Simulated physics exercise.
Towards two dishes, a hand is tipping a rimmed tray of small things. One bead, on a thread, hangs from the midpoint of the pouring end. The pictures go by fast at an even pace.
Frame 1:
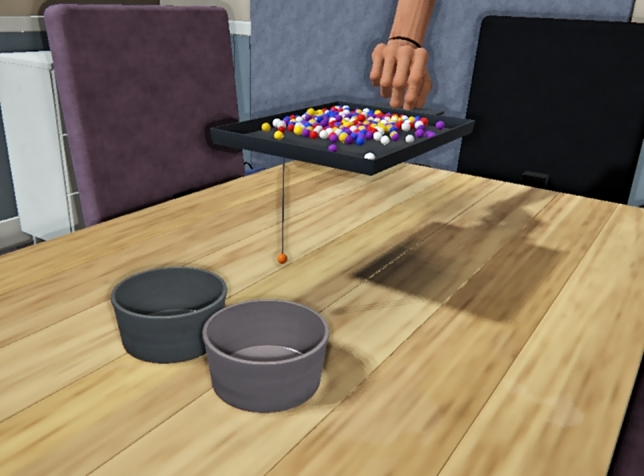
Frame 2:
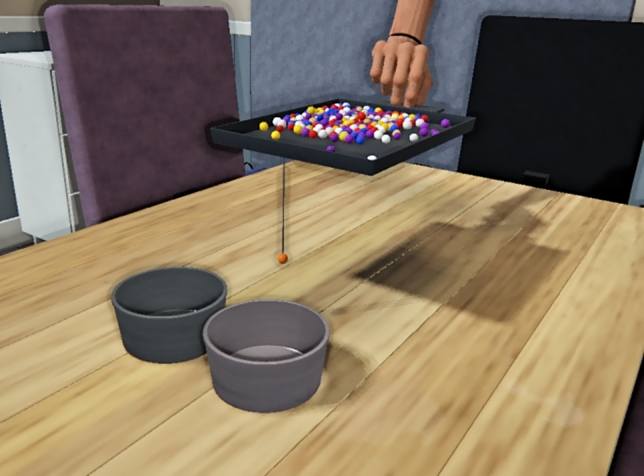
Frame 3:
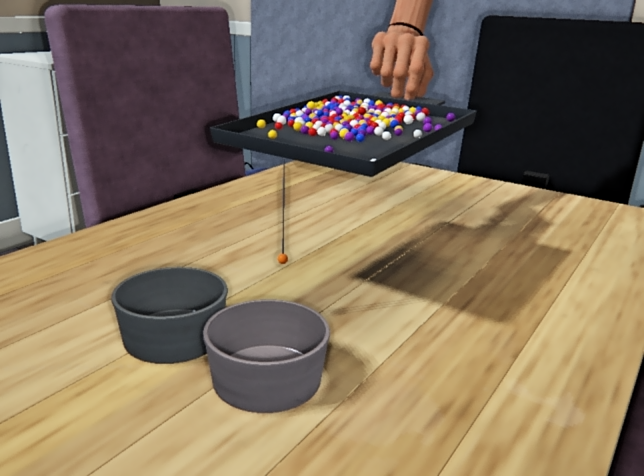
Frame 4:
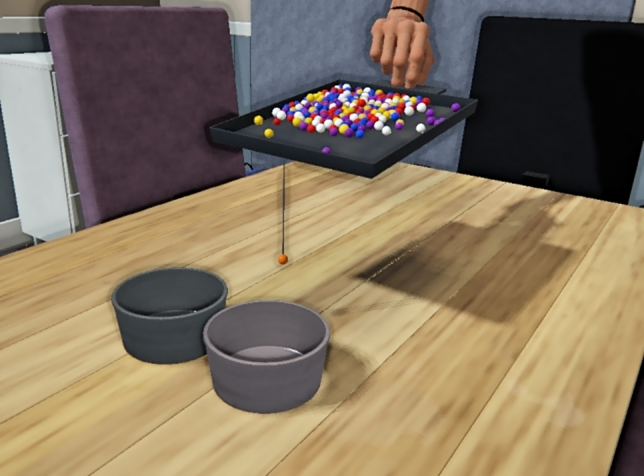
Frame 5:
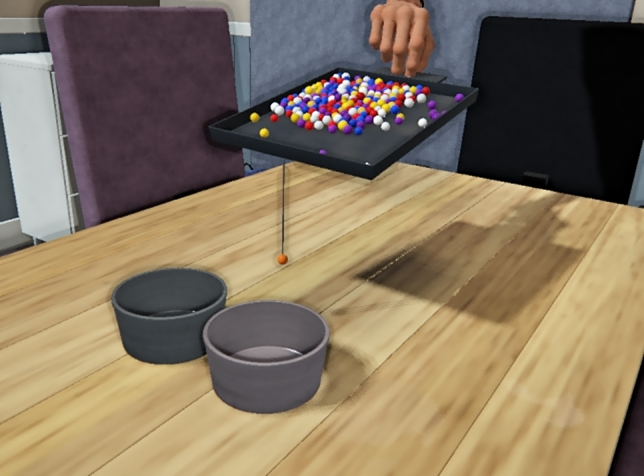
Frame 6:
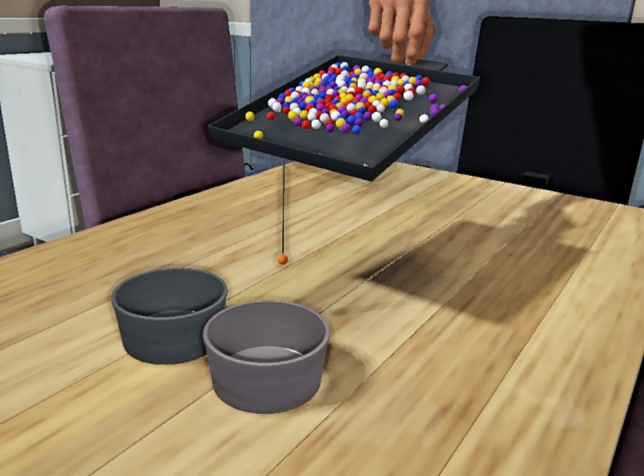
A hand gradually tilts a dark rimmed tray of colourful beads toward the viewer above a wooden table, and the beads shift slightly across it, while an orange bead hangs nearly still on a thread near two round dishes.
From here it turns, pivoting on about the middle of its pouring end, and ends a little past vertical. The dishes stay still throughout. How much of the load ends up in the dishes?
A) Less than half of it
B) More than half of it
Less than half of it.
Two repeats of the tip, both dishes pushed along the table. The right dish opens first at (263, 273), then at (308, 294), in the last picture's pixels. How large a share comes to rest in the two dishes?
That makes 20 per cent, followed by 50 per cent.
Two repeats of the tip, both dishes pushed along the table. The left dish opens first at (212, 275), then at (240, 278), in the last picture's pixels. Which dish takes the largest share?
Trial one goes to the one to the right, trial two to the one to the right.
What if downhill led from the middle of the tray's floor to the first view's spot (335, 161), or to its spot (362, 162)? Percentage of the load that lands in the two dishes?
0 % and 0 %.
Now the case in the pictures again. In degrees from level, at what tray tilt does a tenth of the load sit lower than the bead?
About 50° of tilt.
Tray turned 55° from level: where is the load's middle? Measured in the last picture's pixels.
Centre estimate: (312, 144).
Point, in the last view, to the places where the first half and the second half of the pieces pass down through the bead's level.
The opening half passes (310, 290), the closing half (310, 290).
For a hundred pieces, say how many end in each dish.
In per cent, left near 10 and right near 10.
Soon after the last picture, tray tipped steeply; most on the tray; a stray few in the right dish; a stray few in the left dish; a small part outside both; a small part in the air.
A little later, tray tipped right over; about a third on the tray; a small part in the right dish; a stray few in the left dish; about a quarter outside both; about a quarter in the air.
Later still, tray tipped past a quarter turn; a small part in the right dish; a small part in the left dish; most outside both.
By the end, tray tipped past a quarter turn; a small part in the right dish; a small part in the left dish; most outside both.
